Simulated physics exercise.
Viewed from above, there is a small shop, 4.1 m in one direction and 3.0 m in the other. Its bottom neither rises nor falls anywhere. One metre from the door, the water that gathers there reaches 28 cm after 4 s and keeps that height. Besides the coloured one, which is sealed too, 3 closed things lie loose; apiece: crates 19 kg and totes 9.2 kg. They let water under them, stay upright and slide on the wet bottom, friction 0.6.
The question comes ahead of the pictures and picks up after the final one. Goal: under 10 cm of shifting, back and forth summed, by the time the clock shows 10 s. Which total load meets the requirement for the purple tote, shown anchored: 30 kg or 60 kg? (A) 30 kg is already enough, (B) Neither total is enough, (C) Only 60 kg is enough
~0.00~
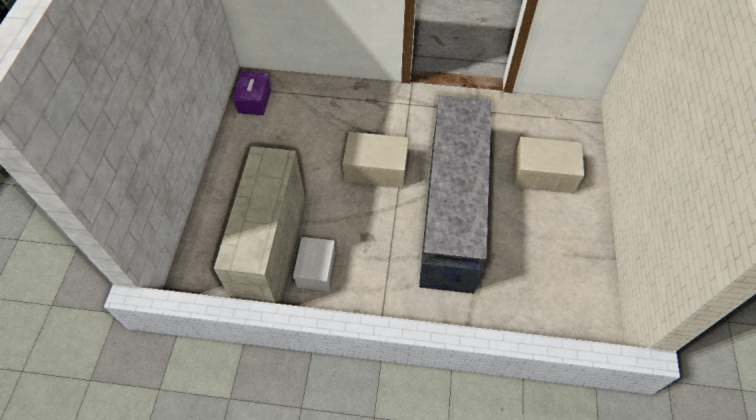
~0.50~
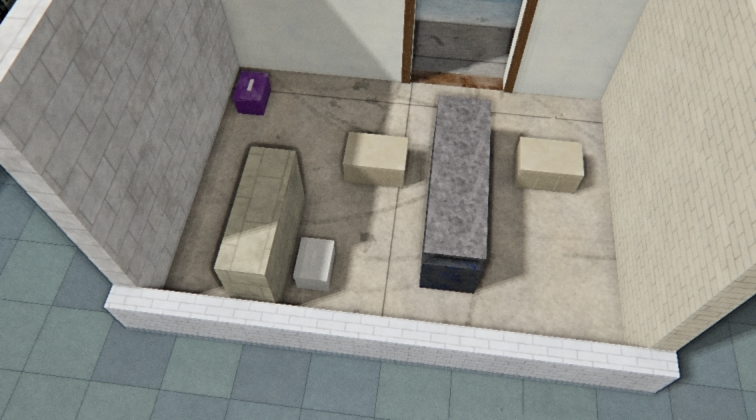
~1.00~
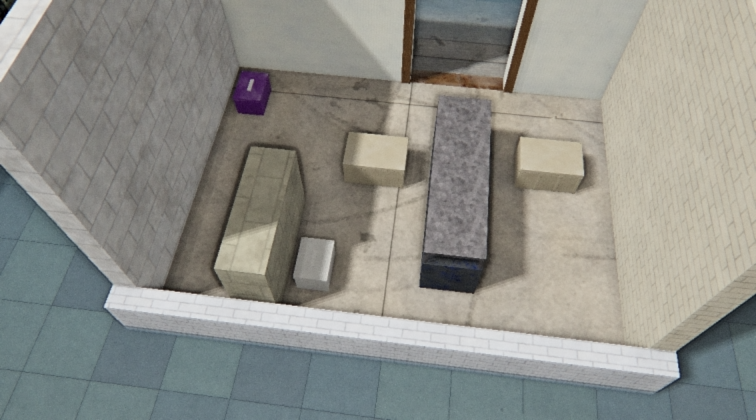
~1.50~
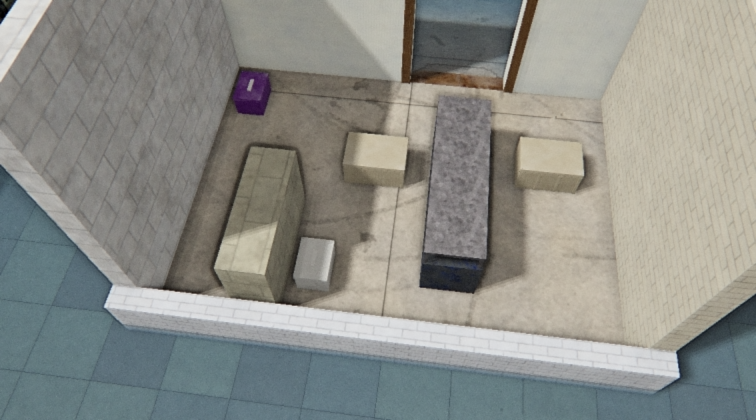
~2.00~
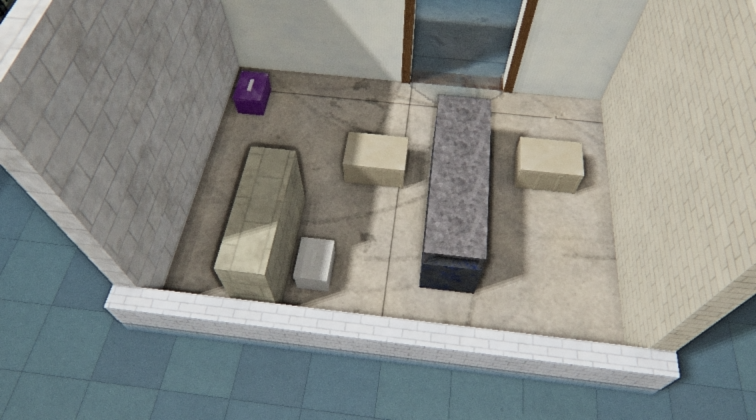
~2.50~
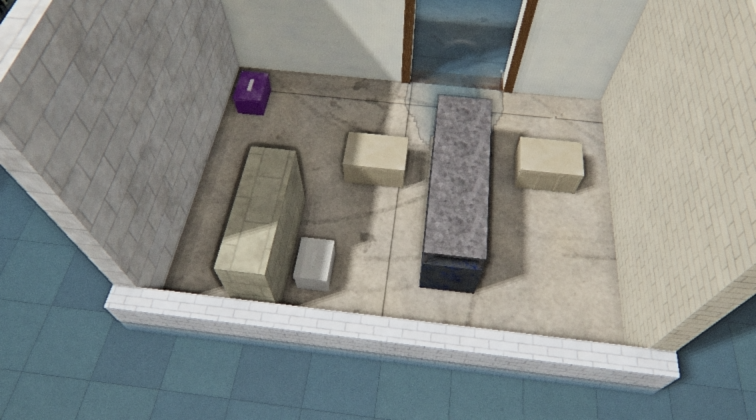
A, 30 kg is already enough.
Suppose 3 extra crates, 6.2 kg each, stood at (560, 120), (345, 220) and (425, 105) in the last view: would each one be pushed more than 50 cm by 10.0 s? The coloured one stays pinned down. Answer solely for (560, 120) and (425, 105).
In turn: Under, over.
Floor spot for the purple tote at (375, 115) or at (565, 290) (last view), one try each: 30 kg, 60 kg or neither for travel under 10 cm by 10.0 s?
In turn: The smaller is enough; the smaller is enough.
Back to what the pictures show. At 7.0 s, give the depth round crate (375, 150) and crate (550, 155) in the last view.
Roughly 7 and 11 cm.
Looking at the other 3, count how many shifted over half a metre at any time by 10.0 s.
I make it 3.
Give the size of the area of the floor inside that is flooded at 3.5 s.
Somewhere around 2.5 m2, roughly.
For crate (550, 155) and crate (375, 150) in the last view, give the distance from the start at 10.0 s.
In turn: 150 cm, 40 cm.
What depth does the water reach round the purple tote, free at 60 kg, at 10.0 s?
Close to 13 cm deep.
After 3.5 s the purple tote would be 0 cm from its start with 30 kg and 0 cm from its start with 60 kg; 0 cm of water round it then.
After 4.5 s the purple tote would be 0 cm from its start with 30 kg and 0 cm from its start with 60 kg; 3 cm of water round it then.
After 7.0 s the purple tote would be 0 cm from its start with 30 kg and 0 cm from its start with 60 kg; 9 cm of water round it then.
After 10.0 s the purple tote would be 0 cm from its start with 30 kg and 0 cm from its start with 60 kg; 13 cm of water round it then.
